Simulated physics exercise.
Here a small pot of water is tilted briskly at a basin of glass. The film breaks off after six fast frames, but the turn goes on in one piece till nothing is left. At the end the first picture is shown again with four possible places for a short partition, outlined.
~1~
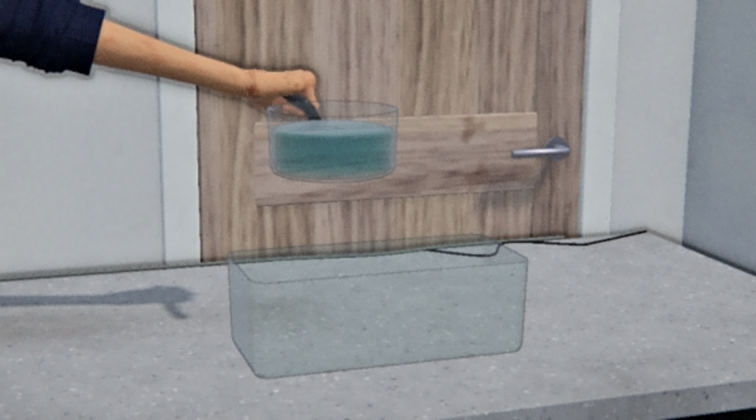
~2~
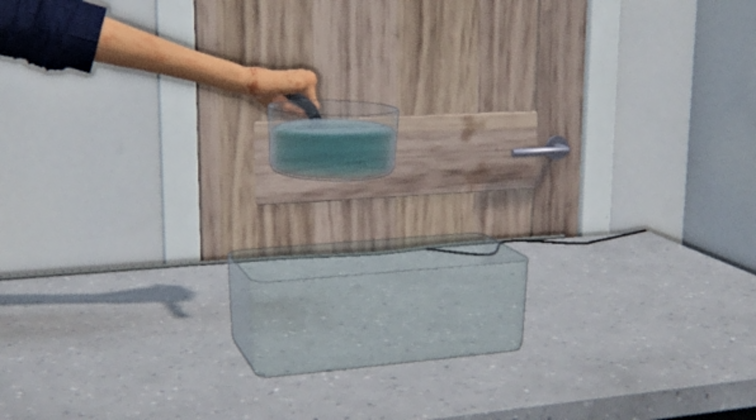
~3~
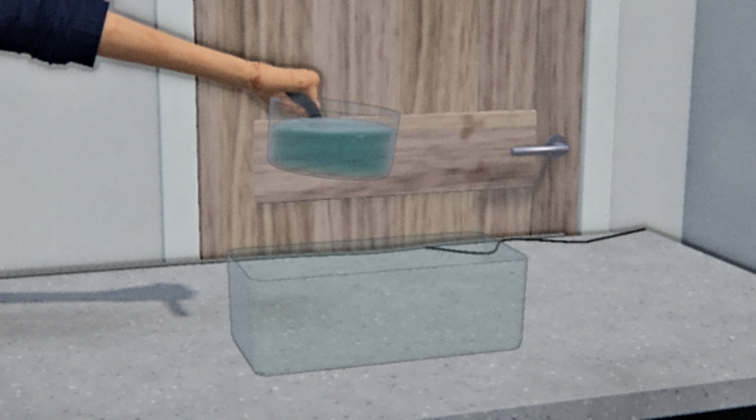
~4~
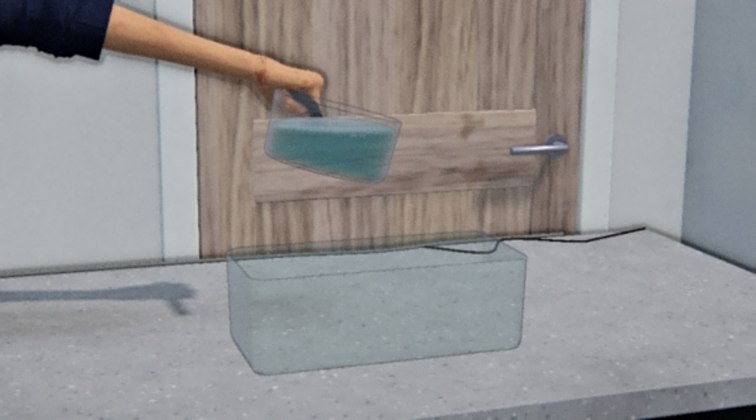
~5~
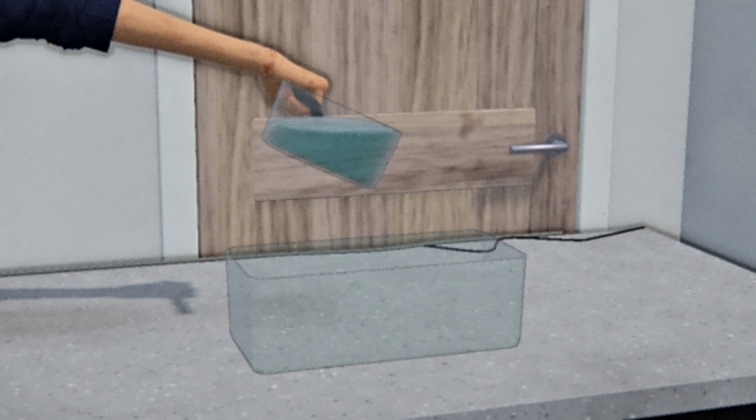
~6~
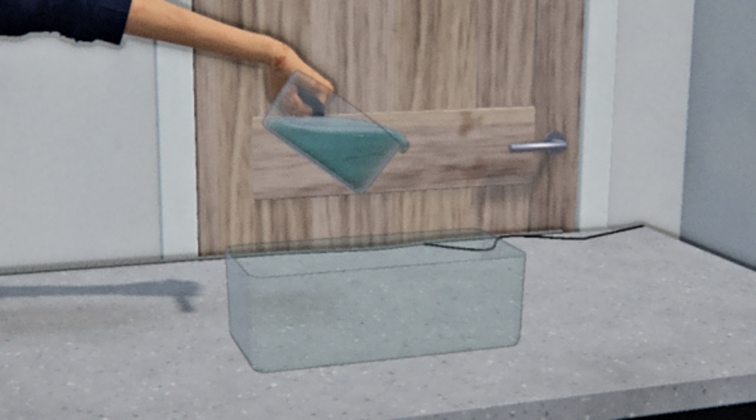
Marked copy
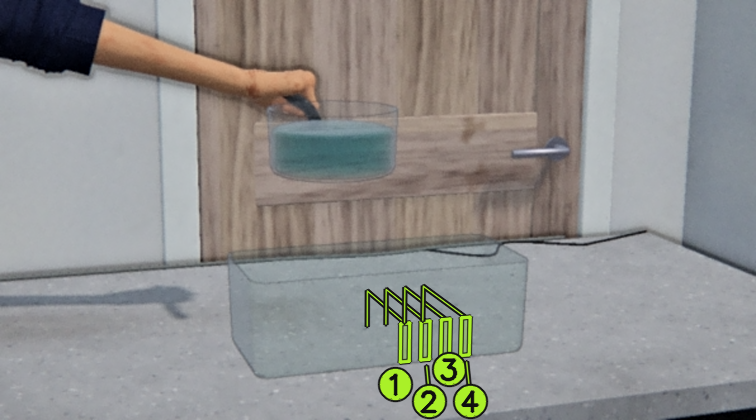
Hand holding a clear container of blue-green water above an empty glass basin, tilting it rightward until water reaches the lip.
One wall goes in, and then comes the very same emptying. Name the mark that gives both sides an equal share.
Best: 3.
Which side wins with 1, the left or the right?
More ends on the right.
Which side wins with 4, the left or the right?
The left one.
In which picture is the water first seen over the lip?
In picture 6.
In lime, 1 at (406, 368); 2 at (426, 366); 3 at (446, 364); 4 at (466, 361).
If 1 is chosen, about 8 % ends left of the wall and 90 % right of it.
If 2 is chosen, about 27 % ends left of the wall and 72 % right of it.
If 3 is chosen, about 48 % ends left of the wall and 51 % right of it.
If 4 is chosen, about 70 % ends left of the wall and 28 % right of it.
